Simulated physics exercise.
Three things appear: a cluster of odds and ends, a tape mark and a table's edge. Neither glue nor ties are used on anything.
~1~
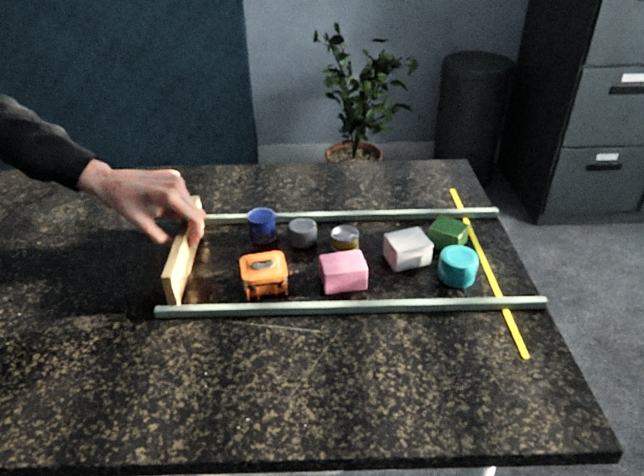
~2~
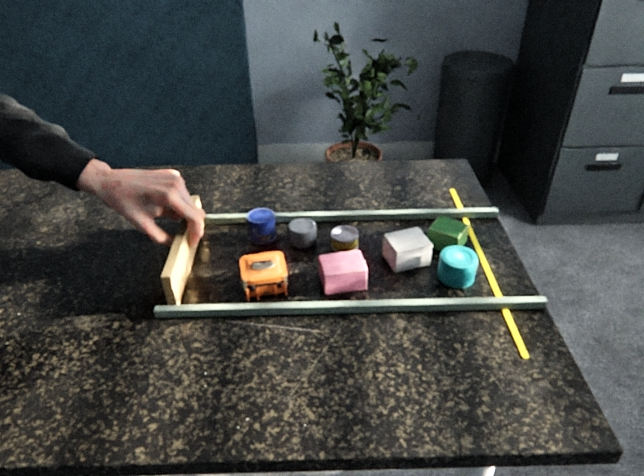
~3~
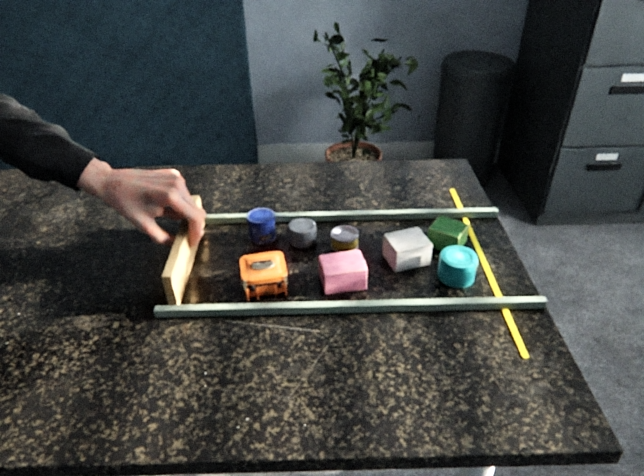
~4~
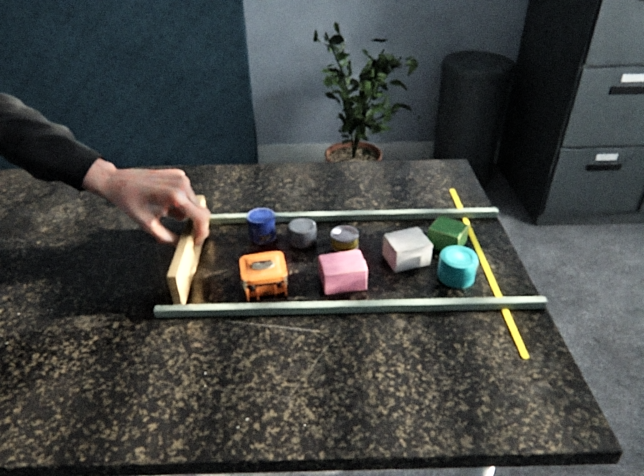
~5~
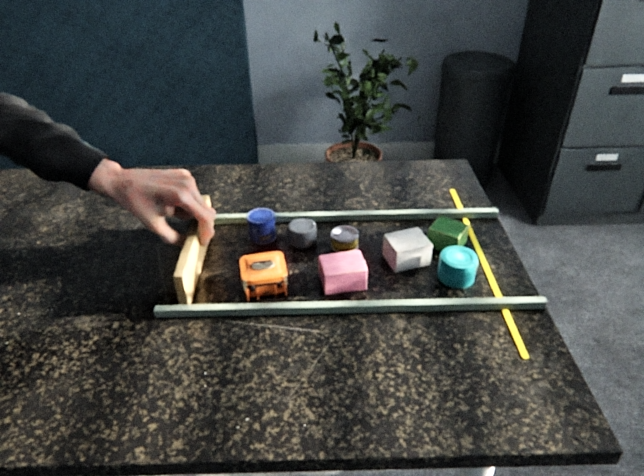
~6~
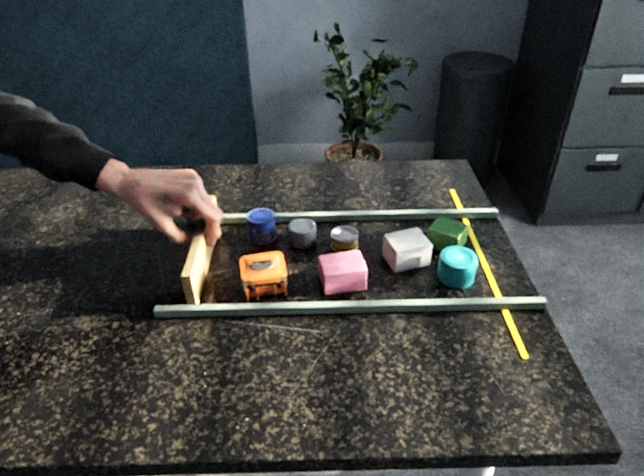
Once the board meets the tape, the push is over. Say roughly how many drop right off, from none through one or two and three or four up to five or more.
Dropping off: Three or four.
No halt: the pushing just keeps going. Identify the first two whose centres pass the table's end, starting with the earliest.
Order, earliest first: The turquoise lid; the pink block.
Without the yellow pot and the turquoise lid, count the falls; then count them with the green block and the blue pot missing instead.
2, then 3.
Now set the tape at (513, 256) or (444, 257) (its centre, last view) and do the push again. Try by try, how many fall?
Ending up on the floor: First try 8, second try 1.
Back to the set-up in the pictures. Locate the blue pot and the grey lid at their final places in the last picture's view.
The first near (483, 215), the second near (489, 234).
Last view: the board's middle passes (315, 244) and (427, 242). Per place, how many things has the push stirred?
At the first spot 6, then 8.
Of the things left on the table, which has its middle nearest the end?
Orange case.
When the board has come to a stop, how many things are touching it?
Contact count: 4.
Soon after, none off yet; green block at rest near (448, 235); turquoise lid at rest near (457, 267); white block at rest near (407, 250).
After that, none off yet; green block at rest near (450, 231); turquoise lid displaced about its own width near (499, 266); white block displaced about its own width near (438, 248).
In the end, the number that fall off is three or four; gone, pink block, white block, turquoise lid and green block.
